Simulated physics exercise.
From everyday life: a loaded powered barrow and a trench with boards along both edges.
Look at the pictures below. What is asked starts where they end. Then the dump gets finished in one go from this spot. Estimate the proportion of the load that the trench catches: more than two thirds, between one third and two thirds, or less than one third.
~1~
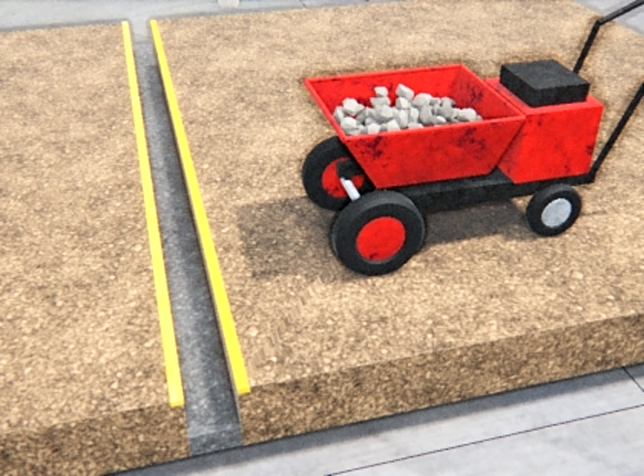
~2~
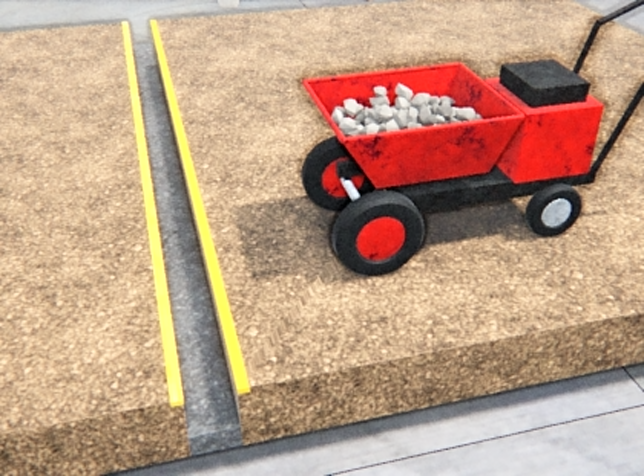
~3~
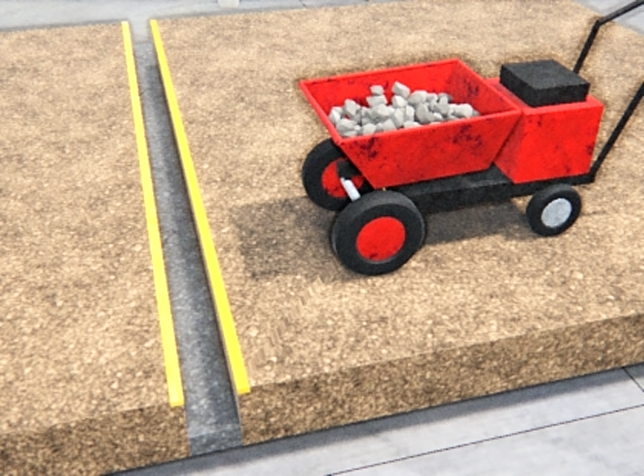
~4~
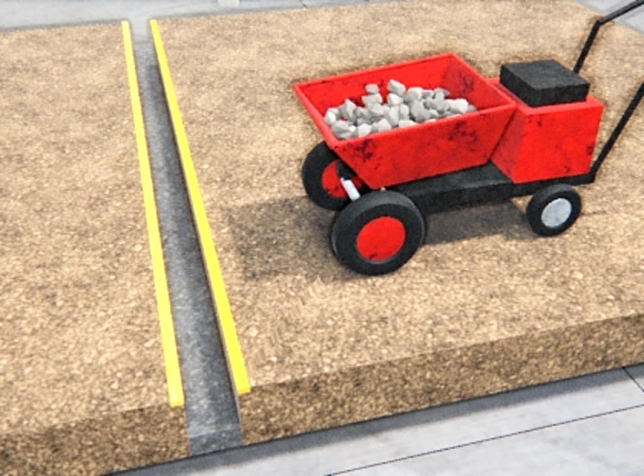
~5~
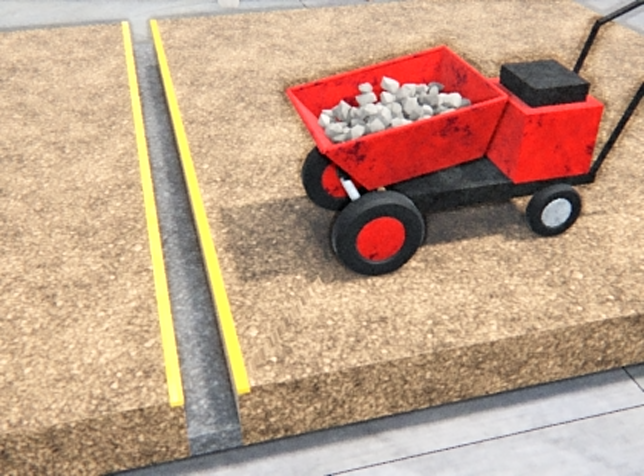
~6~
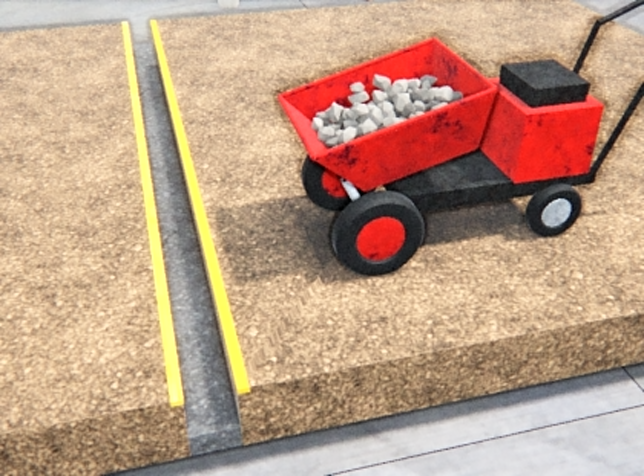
Trench gets a third to two thirds.
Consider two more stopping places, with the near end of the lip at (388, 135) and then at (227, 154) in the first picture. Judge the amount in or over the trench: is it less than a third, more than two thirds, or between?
Try one, below one third; try two, below one third.
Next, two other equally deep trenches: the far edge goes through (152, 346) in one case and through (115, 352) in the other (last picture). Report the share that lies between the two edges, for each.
Lab note: Case 1 near 50 percent, case 2 near 50 percent.
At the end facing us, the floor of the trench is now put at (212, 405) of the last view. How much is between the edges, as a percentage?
Roughly 40 in a hundred.
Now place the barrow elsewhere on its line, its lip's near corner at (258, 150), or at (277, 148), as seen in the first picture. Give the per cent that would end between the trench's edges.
Some 30 in a hundred, then some 70 in a hundred.
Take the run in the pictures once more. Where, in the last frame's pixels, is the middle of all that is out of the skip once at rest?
Near (199, 277).
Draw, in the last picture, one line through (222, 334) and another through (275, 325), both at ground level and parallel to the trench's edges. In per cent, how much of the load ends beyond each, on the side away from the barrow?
Around 50 percent for the first and 70 percent for the second.
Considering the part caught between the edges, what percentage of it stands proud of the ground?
Something like 0 in a hundred.
Shortly afterwards, skip tipped steeply; the whole lot in the skip.
Next, skip tipped right over; the bulk in the skip; near a quarter short of the trench; only a few in or heaped over the trench.
Some moments later, skip tipped right over; near a quarter in the skip; near a quarter short of the trench; near a third in or heaped over the trench; only a few beyond it.
In the end, skip tipped right over; near a quarter in the skip; near a quarter short of the trench; near half in or heaped over the trench; only a few beyond it.
